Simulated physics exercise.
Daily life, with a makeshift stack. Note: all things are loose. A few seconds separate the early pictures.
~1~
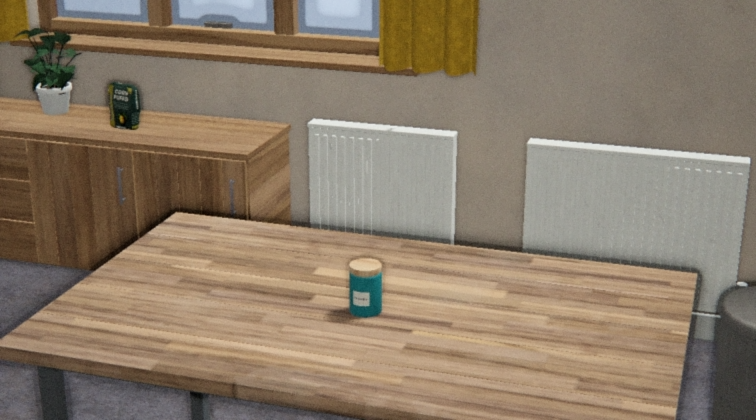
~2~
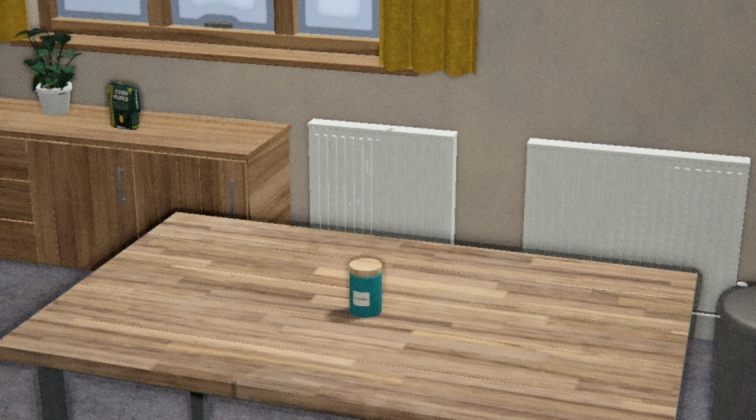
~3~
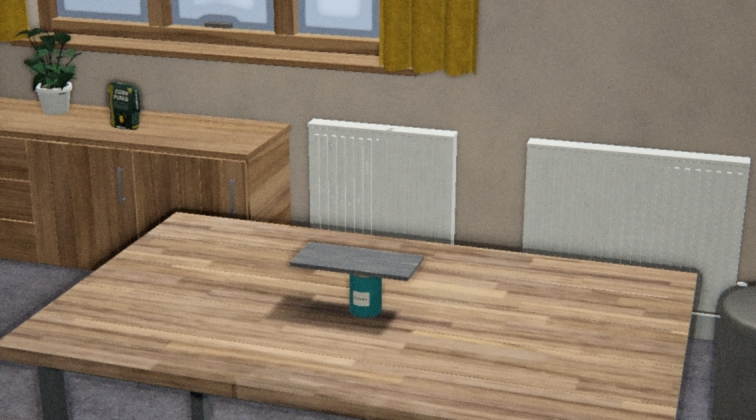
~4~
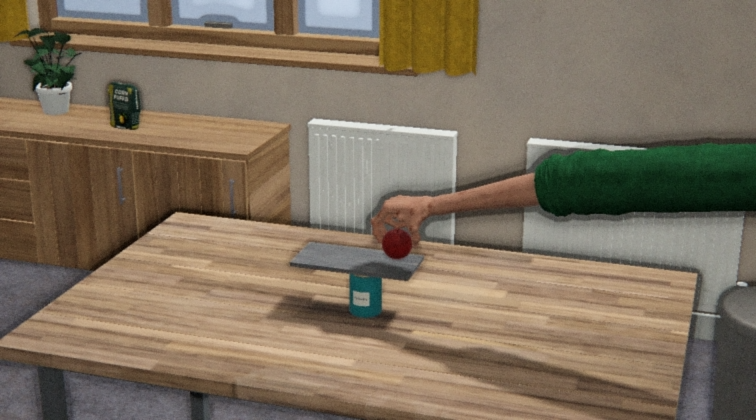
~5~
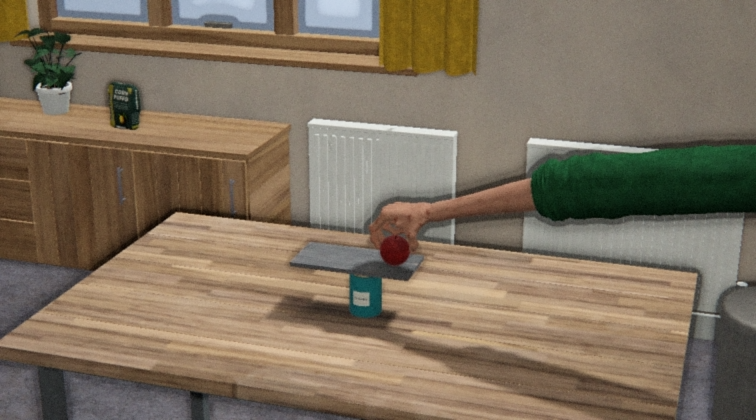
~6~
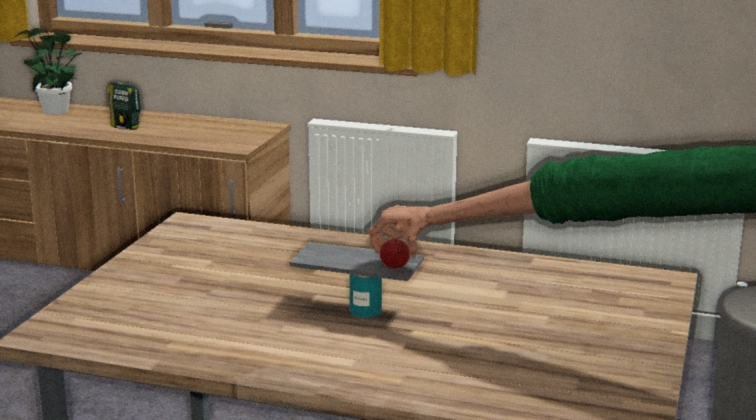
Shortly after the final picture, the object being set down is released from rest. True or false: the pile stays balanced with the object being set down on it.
True.
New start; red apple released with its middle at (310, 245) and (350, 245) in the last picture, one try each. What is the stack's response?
Topples, then stands firm.
Then, 0.40 s later than the last frame, all is still.
Then, 1.10 s later than the last frame, red apple resting near (395, 255).
When it is over, all 3 as before. End places, in pixels of the last picture, red apple near (395, 255). The stack stays up.
